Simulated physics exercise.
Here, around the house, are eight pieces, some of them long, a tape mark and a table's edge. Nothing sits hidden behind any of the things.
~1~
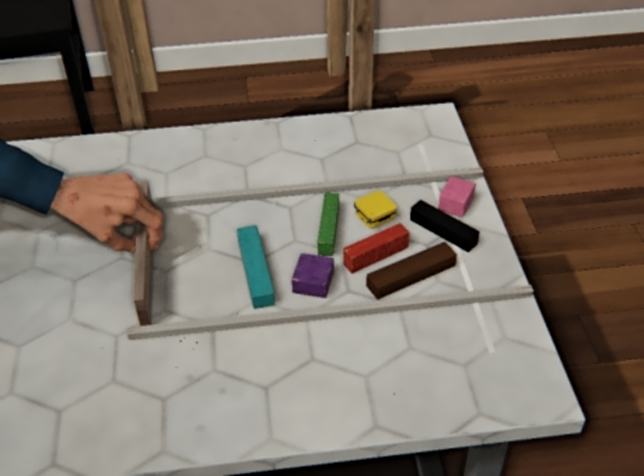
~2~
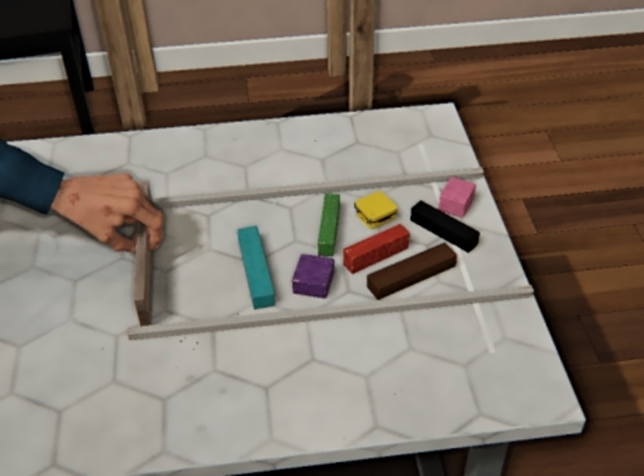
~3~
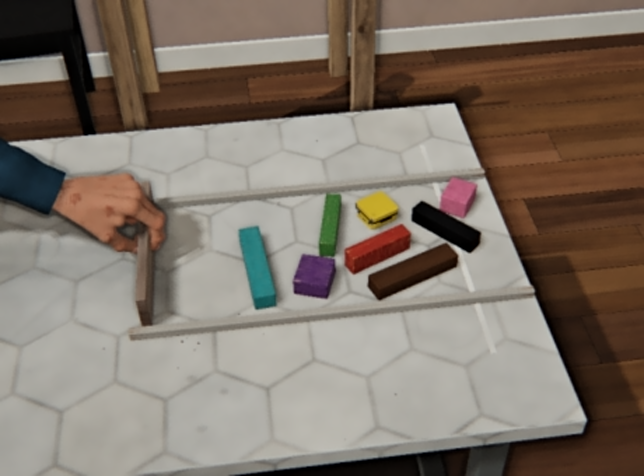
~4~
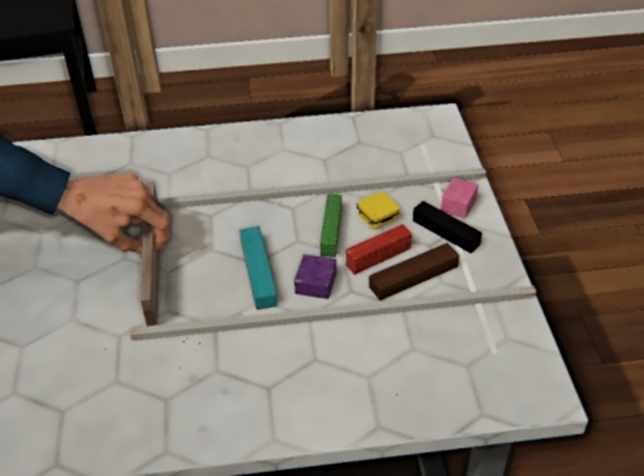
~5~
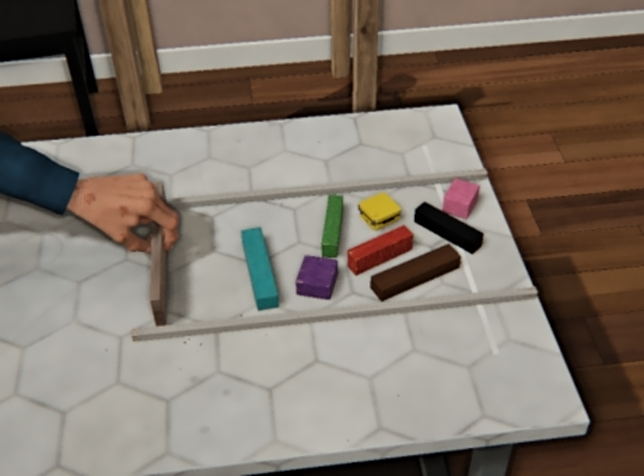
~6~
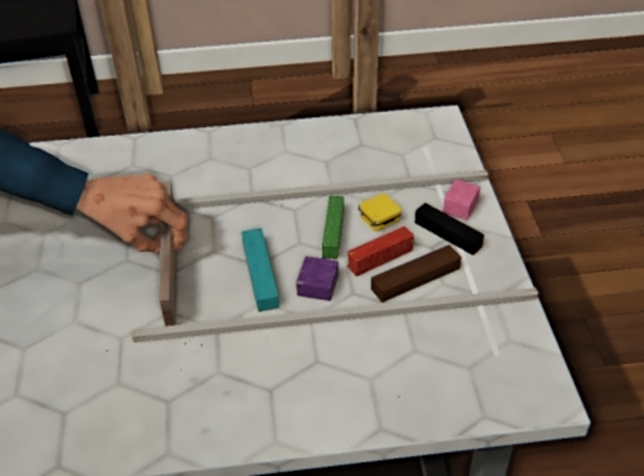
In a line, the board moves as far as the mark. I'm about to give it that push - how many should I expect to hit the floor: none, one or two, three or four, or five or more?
Expect three or four.
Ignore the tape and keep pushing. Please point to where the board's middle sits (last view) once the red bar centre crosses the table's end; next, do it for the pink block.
(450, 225) and (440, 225), more or less.
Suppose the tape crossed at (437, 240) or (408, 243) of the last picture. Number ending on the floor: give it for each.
Per try: 1; 0.
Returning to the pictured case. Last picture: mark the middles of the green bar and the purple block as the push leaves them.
They end up close to (475, 210) and (504, 256).
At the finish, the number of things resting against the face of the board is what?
Well, it touches 2.
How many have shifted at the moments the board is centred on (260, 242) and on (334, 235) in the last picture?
Tally: First 1; then 6.
A little later, none off yet; pink block at rest near (461, 200); black stick at rest near (449, 228); brown stick at rest near (416, 273).
Next, none off yet; pink block at rest near (461, 200); black stick shifted a little near (460, 220); brown stick shifted about its own width near (472, 265).
When it is over, the number that fall off is three or four; down, red bar, brown stick, black stick and pink block.
